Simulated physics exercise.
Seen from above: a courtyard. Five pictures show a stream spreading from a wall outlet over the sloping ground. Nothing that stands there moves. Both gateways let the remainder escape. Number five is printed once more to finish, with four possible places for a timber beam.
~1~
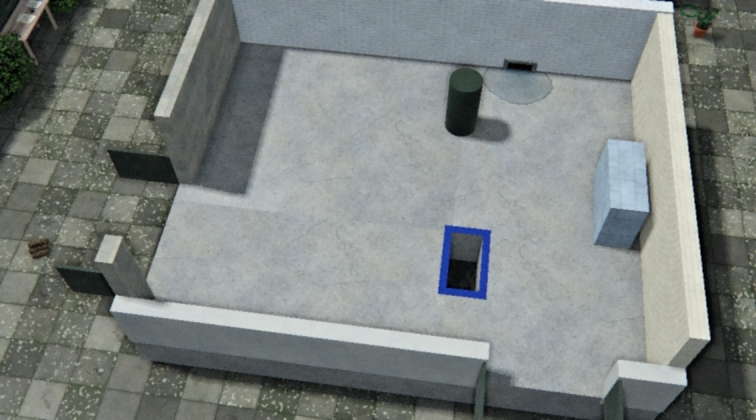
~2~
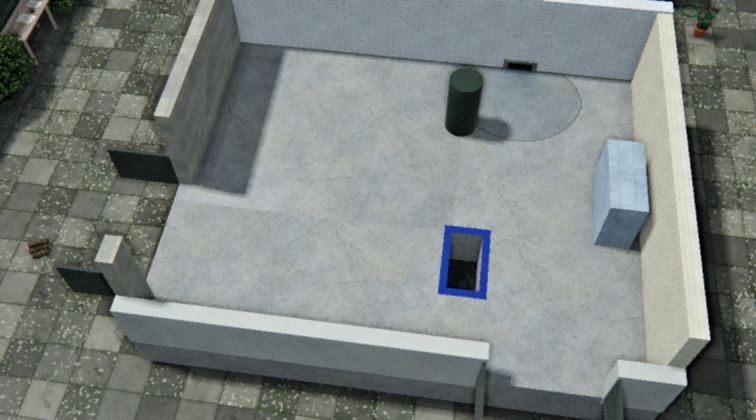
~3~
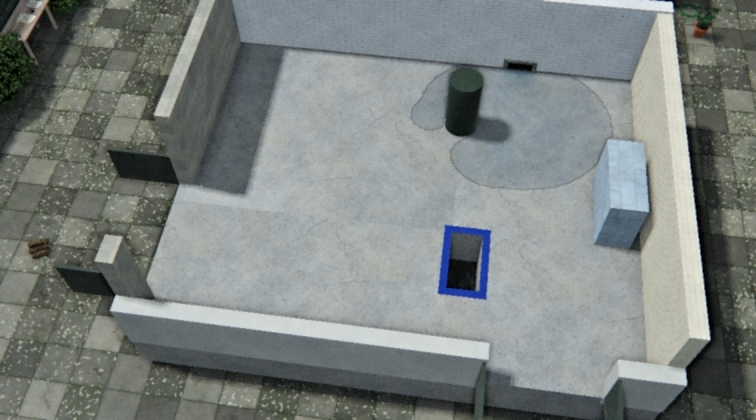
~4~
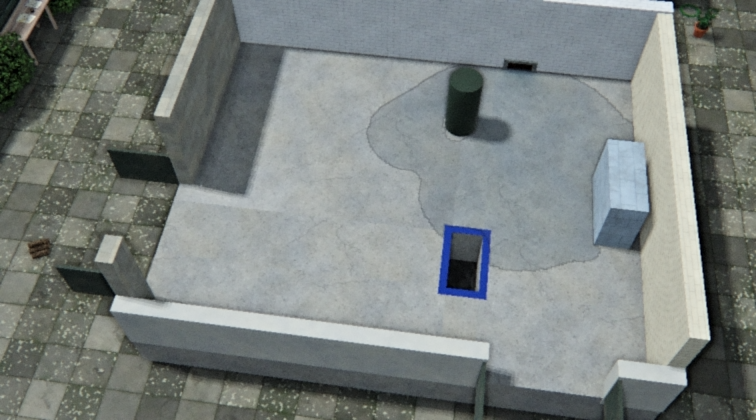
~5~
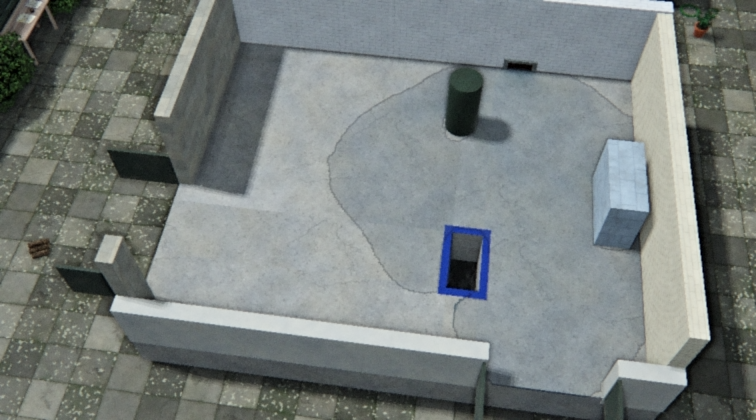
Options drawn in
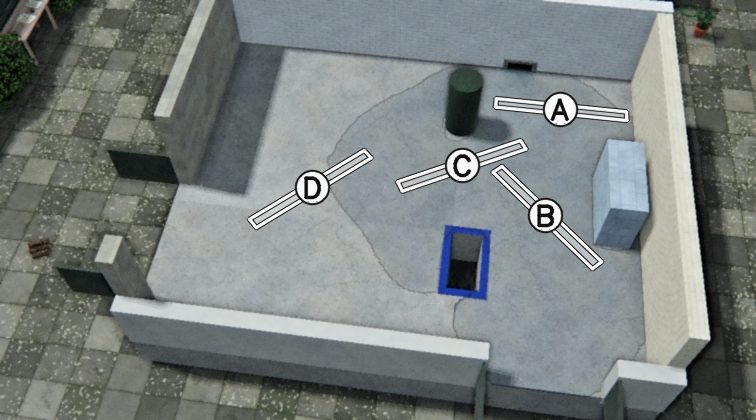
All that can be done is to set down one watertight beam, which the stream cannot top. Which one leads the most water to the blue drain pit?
Choose D.
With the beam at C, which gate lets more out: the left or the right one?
The right one.
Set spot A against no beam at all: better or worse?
It is worse.
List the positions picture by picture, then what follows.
Outfall at (520, 65); blue drain pit at (465, 261); open gate at (542, 374); open gate at (175, 239); 2 % of the ground under water, visible out to (519, 99); blue drain pit still dry, in the first frame.
In the second frame, 7 % of the ground under water, visible out to (524, 136); blue drain pit still dry.
In the third frame, 15 % of the ground under water, visible out to (486, 180); blue drain pit still dry.
In the fourth frame, 28 % of the ground under water, visible out to (503, 261); blue drain pit still dry.
In the fifth frame, 45 % of the ground under water, visible out to (627, 337); blue drain pit taking water.
In white, A from (496, 102) to (626, 116); B from (497, 169) to (597, 265); C from (400, 186) to (523, 144); D from (252, 223) to (367, 154).
If A is chosen, about 14 % of the stream goes into the blue drain pit, about 82 % out by the gates.
If B is chosen, about 19 % of the stream goes into the blue drain pit, about 71 % out by the gates.
If C is chosen, about 11 % of the stream goes into the blue drain pit, about 87 % out by the gates.
If D is chosen, about 26 % of the stream goes into the blue drain pit, about 66 % out by the gates.
